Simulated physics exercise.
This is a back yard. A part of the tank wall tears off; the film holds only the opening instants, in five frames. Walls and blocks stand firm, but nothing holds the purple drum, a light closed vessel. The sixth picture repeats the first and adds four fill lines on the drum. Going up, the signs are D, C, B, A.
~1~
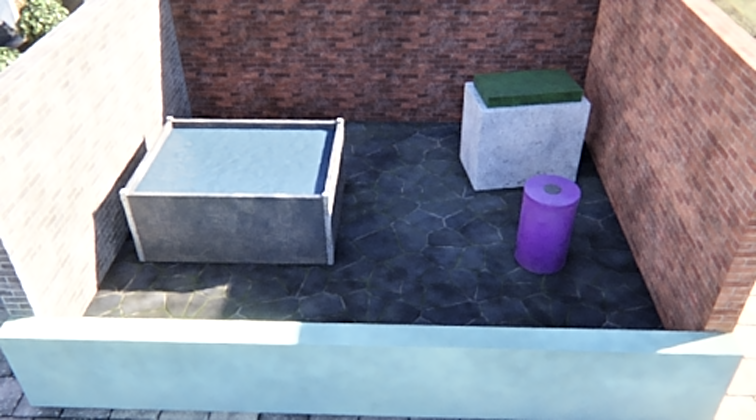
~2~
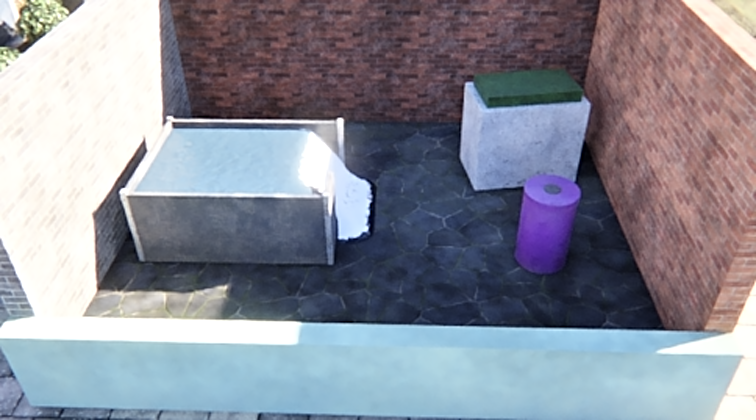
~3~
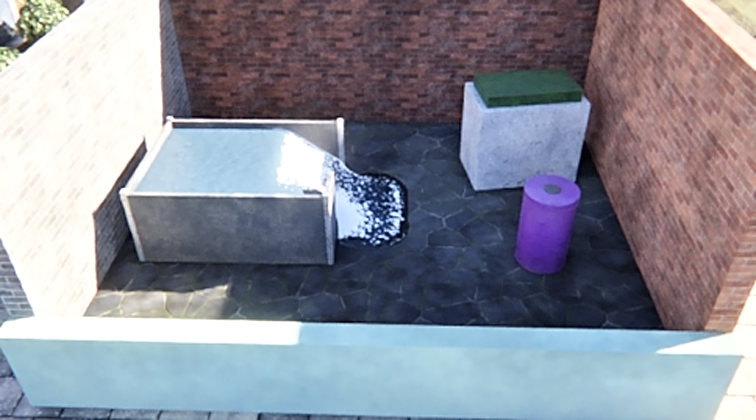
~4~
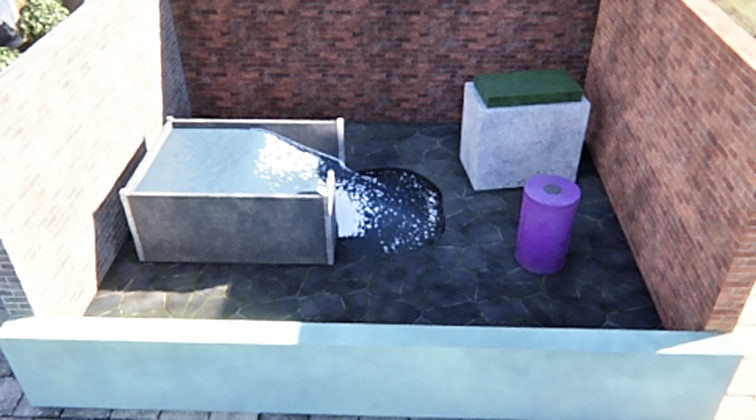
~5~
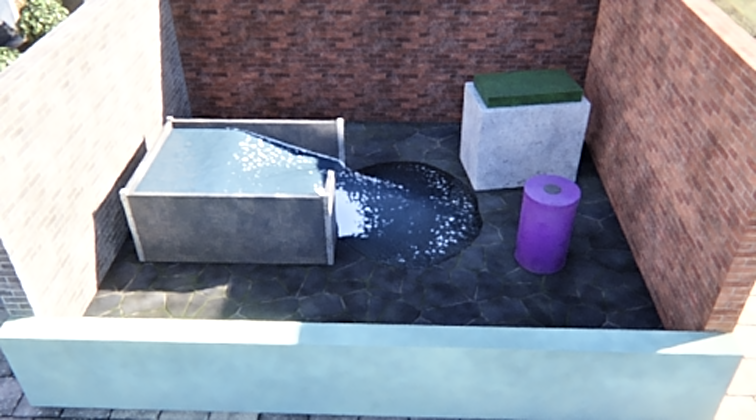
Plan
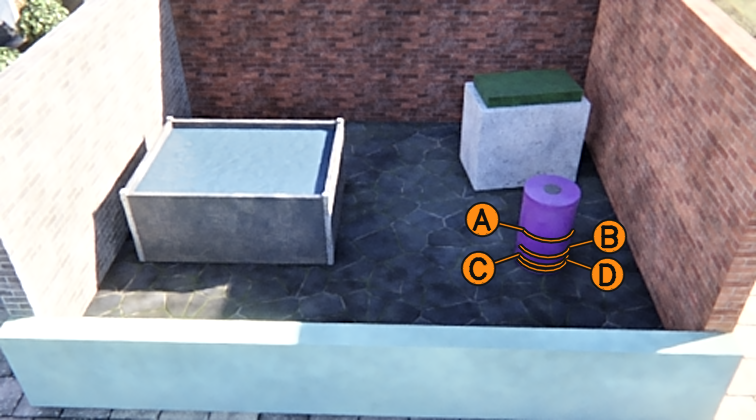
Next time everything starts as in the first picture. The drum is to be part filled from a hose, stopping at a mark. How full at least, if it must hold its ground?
Use level A.
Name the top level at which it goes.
Level B.
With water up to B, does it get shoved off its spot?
Yes.
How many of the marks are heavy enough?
One.
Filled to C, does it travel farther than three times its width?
Yes, clearly.
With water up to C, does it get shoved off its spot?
Yes, that goes wrong.
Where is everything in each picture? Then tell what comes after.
Lid of the purple drum at (552, 189); tank full, its middle at (242, 161).
Water covers 2 % of the ground and is seen nearest the drum at (366, 225).
Water covers 5 % of the ground and is seen nearest the drum at (394, 237).
Water covers 8 % of the ground and is seen nearest the drum at (434, 230).
Lid of the purple drum at (552, 189); water covers 12 % of the ground and is seen nearest the drum at (463, 242).
On the marked copy, A at (551, 240); B at (547, 257); C at (546, 266); D at (545, 270); from the bottom up D, C, B, A.
Choosing A, it does not move.
Choosing B, it is pushed about its own width away.
Choosing C, it is pushed about 5 times its own width away.
Choosing D, it is pushed about 8 times its own width away.
